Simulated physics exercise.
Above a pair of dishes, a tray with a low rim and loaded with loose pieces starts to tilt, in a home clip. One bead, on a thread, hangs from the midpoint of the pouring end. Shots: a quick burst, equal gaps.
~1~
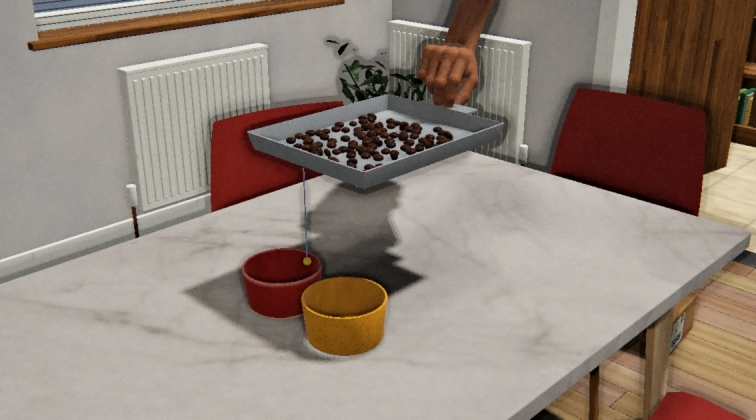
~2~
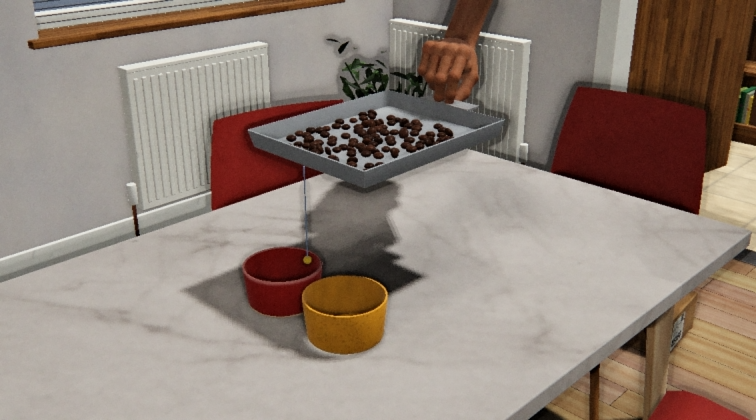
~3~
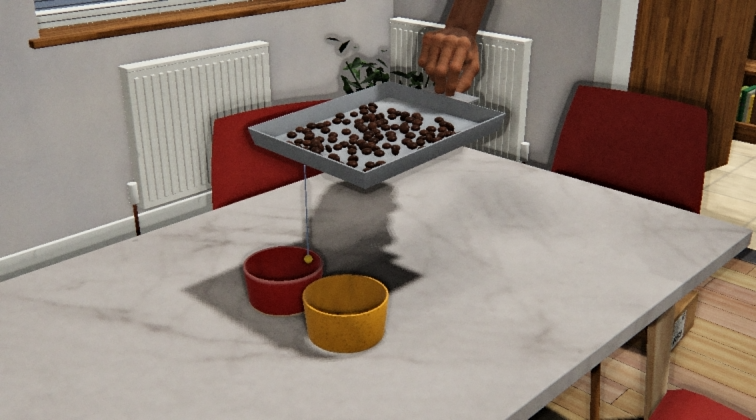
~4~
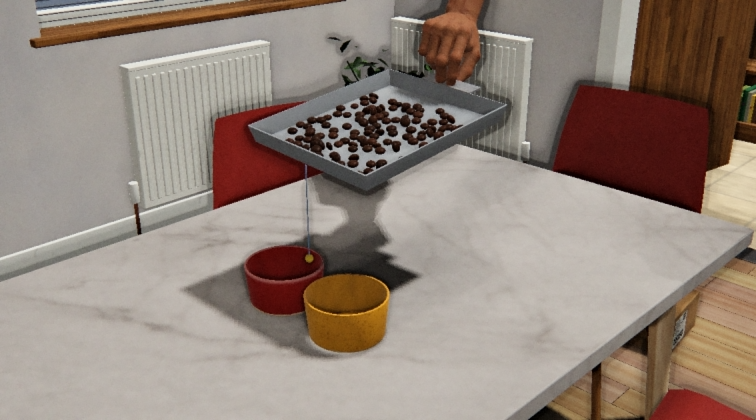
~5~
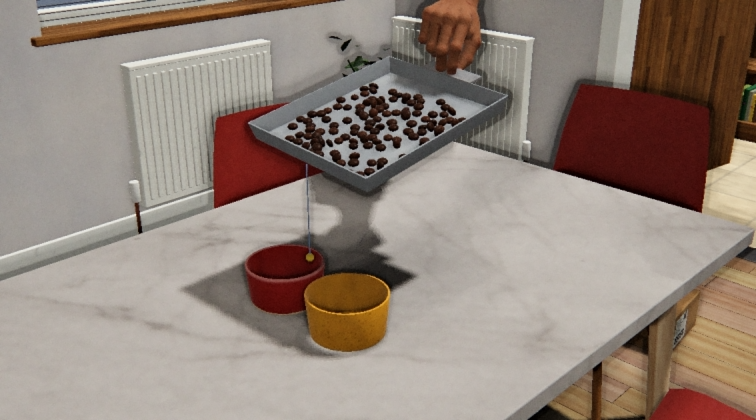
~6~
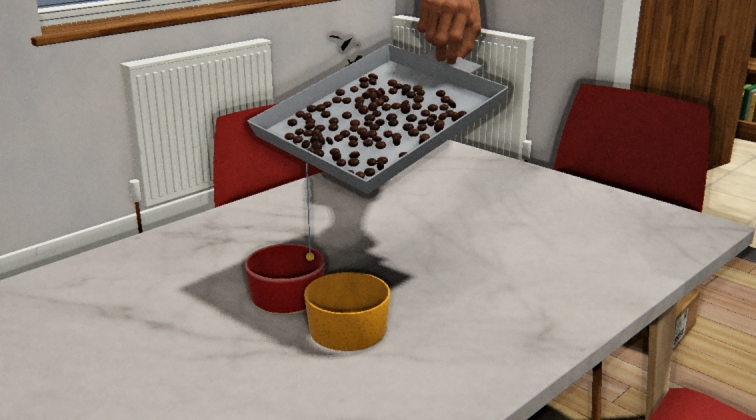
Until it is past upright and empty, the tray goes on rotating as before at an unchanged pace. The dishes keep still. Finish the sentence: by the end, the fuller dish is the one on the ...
... right.
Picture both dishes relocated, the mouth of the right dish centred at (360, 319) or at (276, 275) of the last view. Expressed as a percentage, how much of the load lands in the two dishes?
Result, in turn: 60 %, 0 %.
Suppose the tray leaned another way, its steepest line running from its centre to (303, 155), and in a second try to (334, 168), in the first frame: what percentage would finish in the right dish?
Respectively close to 0 and 60 in a hundred.
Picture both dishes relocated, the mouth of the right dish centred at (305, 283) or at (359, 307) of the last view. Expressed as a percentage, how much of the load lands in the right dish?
About 20 per cent, then about 80 per cent.
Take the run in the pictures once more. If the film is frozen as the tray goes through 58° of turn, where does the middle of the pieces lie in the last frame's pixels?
About (348, 144).
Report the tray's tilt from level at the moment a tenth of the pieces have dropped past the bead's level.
Roughly 85 degrees.
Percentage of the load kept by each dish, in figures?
For the left dish some 0 %, for the right dish some 90 %.
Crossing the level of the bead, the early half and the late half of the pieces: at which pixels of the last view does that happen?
First part (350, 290), rest (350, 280).
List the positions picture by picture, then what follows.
The first frame shows corners of the pouring end at (253, 132) and (364, 170), level; middle of the load at (368, 141), flat chocolate drops; left dish at (252, 294); right dish at (313, 328); bead on its thread at (307, 261).
The second frame shows corners of the pouring end at (254, 130) and (364, 169), level; middle of the load at (368, 139).
The third frame shows corners of the pouring end at (254, 128) and (365, 170), tipped barely, lowest at the right corner; middle of the load at (369, 134).
The fourth frame shows corners of the pouring end at (254, 125) and (366, 172), tipped a little, lowest at the right corner; middle of the load at (370, 129).
The fifth frame shows corners of the pouring end at (254, 122) and (366, 175), tipped a little, lowest at the right corner; middle of the load at (370, 123).
The sixth frame shows corners of the pouring end at (254, 120) and (366, 177), tipped clearly, lowest at the right corner; middle of the load at (370, 118); left dish at (255, 289); right dish at (316, 324).
Soon after the last picture, tray tipped steeply; all on the tray.
A little later, tray tipped right over; about a third on the tray; about a quarter in the right dish; a small part outside both; about a quarter in the air.
Later still, tray tipped past a quarter turn; most in the right dish; a small part outside both.
At rest, tray tipped past a quarter turn; most in the right dish; none in the left dish; a small part outside both.
